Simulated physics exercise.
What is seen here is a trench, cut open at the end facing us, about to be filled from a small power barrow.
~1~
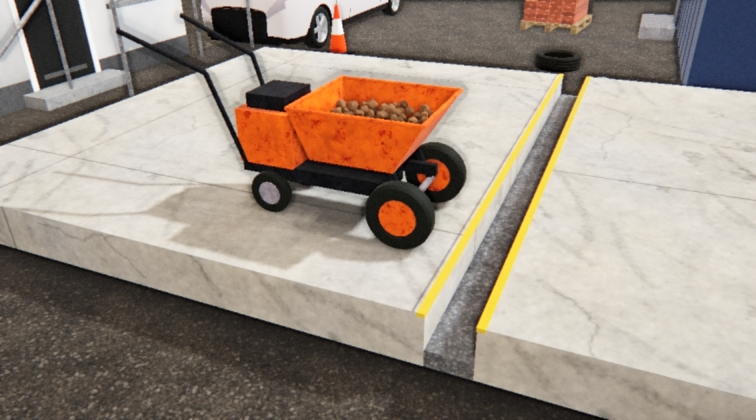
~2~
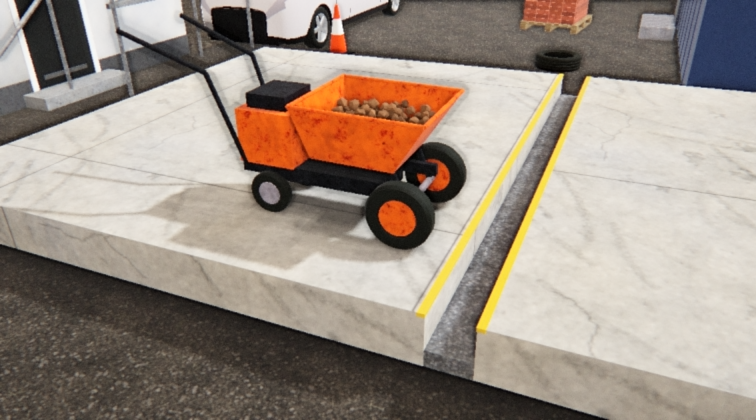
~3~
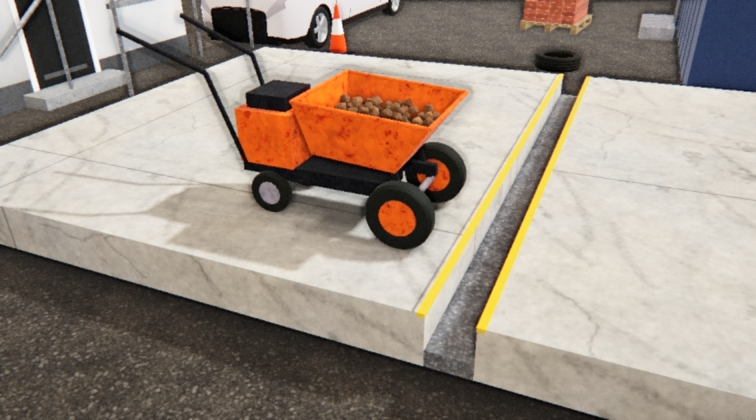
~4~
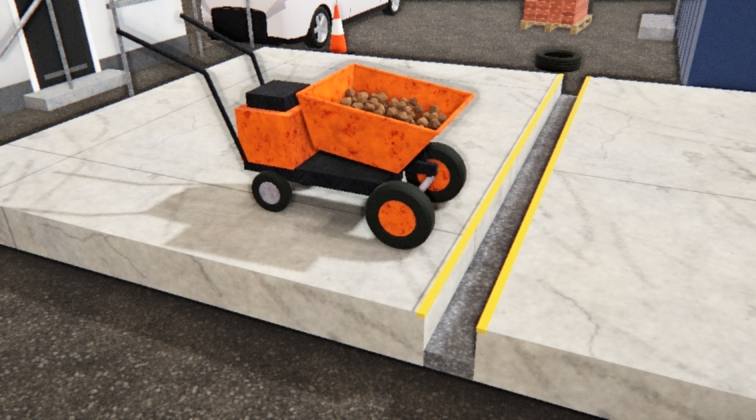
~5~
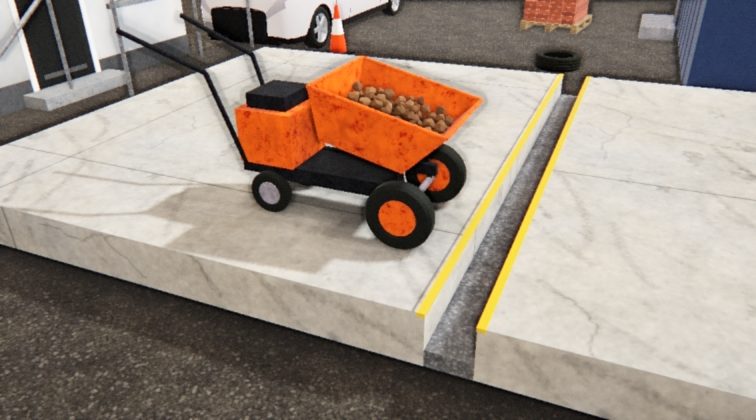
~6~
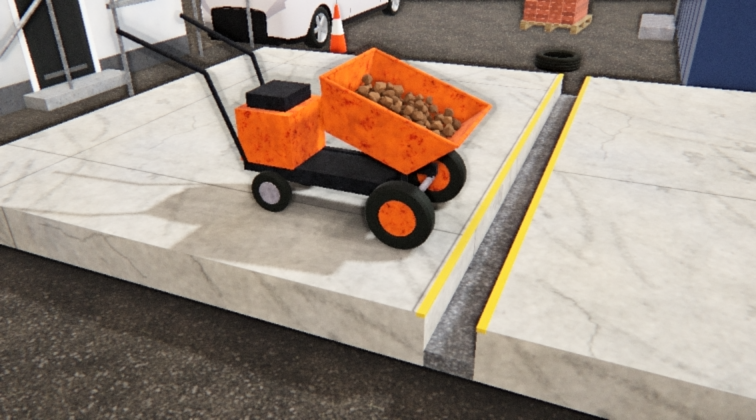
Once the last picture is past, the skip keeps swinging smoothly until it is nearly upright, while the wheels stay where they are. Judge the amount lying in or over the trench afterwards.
The trench is going to take short of half of it.
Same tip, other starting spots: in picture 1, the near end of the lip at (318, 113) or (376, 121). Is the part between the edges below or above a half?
Okay, first it's a smaller portion, and then it's the bigger portion.
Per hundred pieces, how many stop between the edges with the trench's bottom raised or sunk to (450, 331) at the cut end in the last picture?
Something like 0 %.
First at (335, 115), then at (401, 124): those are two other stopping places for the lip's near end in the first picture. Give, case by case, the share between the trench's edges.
Position 1 near 40 %, position 2 near 60 %.
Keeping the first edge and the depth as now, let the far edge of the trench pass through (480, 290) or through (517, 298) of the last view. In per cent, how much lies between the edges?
0 and 60 percent.
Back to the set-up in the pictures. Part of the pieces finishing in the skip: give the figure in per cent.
Roughly 20 per cent.
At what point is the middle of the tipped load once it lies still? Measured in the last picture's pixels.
About (548, 241).
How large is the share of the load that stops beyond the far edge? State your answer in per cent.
Near 75 in every hundred.
Soon after the last picture, skip tipped steeply; all in the skip.
A little later, skip tipped right over; nearly all in the skip; a small part beyond it; a stray few falling.
Later still, skip tipped right over; about a quarter in the skip; a stray few in or heaped over the trench; most beyond it.
At rest, skip tipped right over; about a quarter in the skip; a small part in or heaped over the trench; most beyond it.
